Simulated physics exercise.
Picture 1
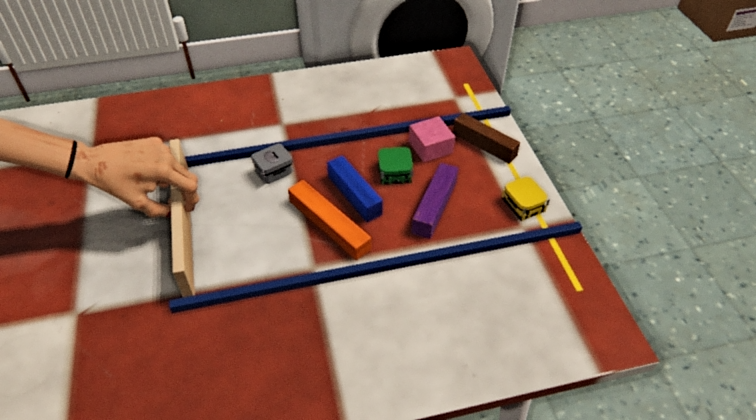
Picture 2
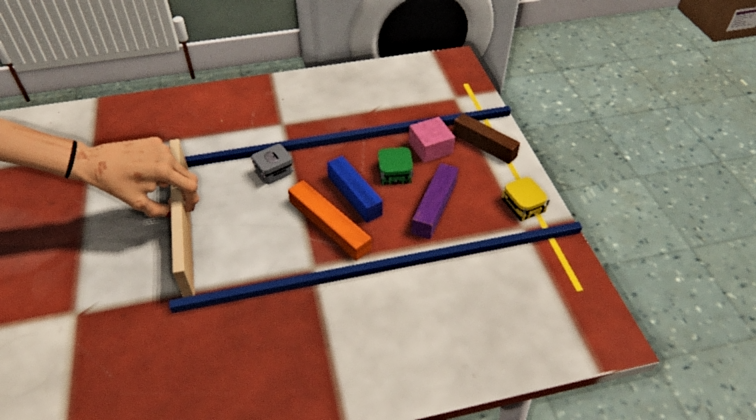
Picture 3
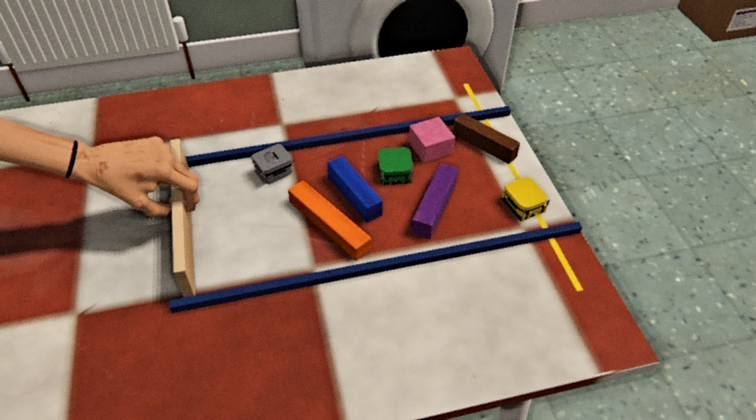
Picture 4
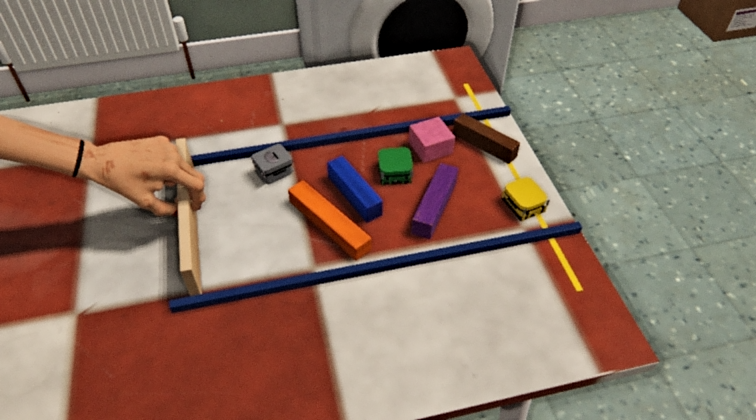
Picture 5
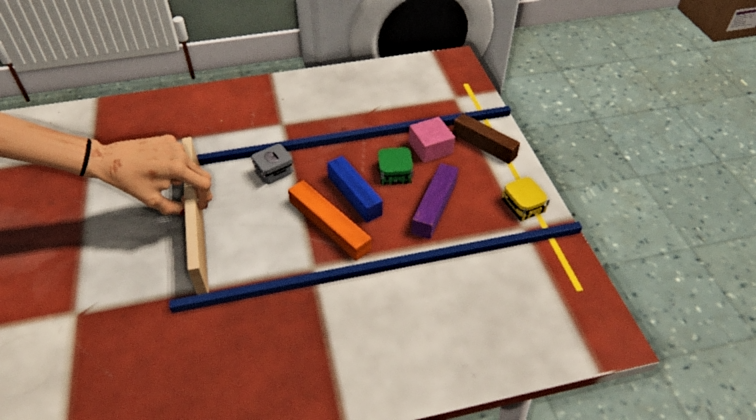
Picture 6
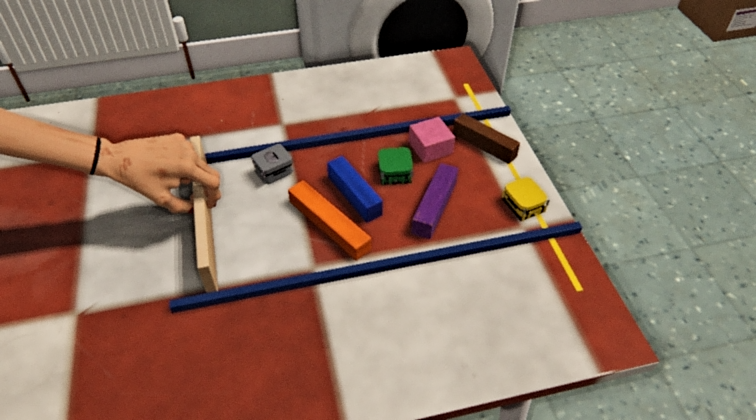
A hand with a dark wristband holds a pale wooden board upright at the left of a red-and-white checked table, seen from above at an angle in a tiled room. Between two dark blue rails lie grey, green and yellow cases, orange, blue, purple and brown bars, and a pink block, with yellow tape at right. The hand slides the board slightly rightward, touching nothing, while the objects and camera stay still.
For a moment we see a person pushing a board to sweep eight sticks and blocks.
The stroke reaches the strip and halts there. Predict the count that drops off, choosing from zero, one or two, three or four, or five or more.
I predict the tally of drops will be no fewer than five.
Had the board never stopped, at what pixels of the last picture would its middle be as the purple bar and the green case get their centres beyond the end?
I reckon its middle sits around (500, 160) and then around (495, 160).
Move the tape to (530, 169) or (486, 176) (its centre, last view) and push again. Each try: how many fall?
In that order 7 and 2.
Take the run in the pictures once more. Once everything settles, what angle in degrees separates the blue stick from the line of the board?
I'd estimate about 0 degrees.
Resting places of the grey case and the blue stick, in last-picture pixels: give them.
Near (509, 126) and (539, 156).
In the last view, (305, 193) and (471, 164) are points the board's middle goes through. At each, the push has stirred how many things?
First 2 and then 8.
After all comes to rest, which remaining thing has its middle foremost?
The blue stick is foremost.
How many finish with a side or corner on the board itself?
Count recorded: 2.
A little later, none off yet; yellow case at rest near (525, 199); brown bar at rest near (486, 138); pink block at rest near (431, 140).
When it is over, the number that fall off is five or more; down, green case, purple bar, pink block, brown bar and yellow case.
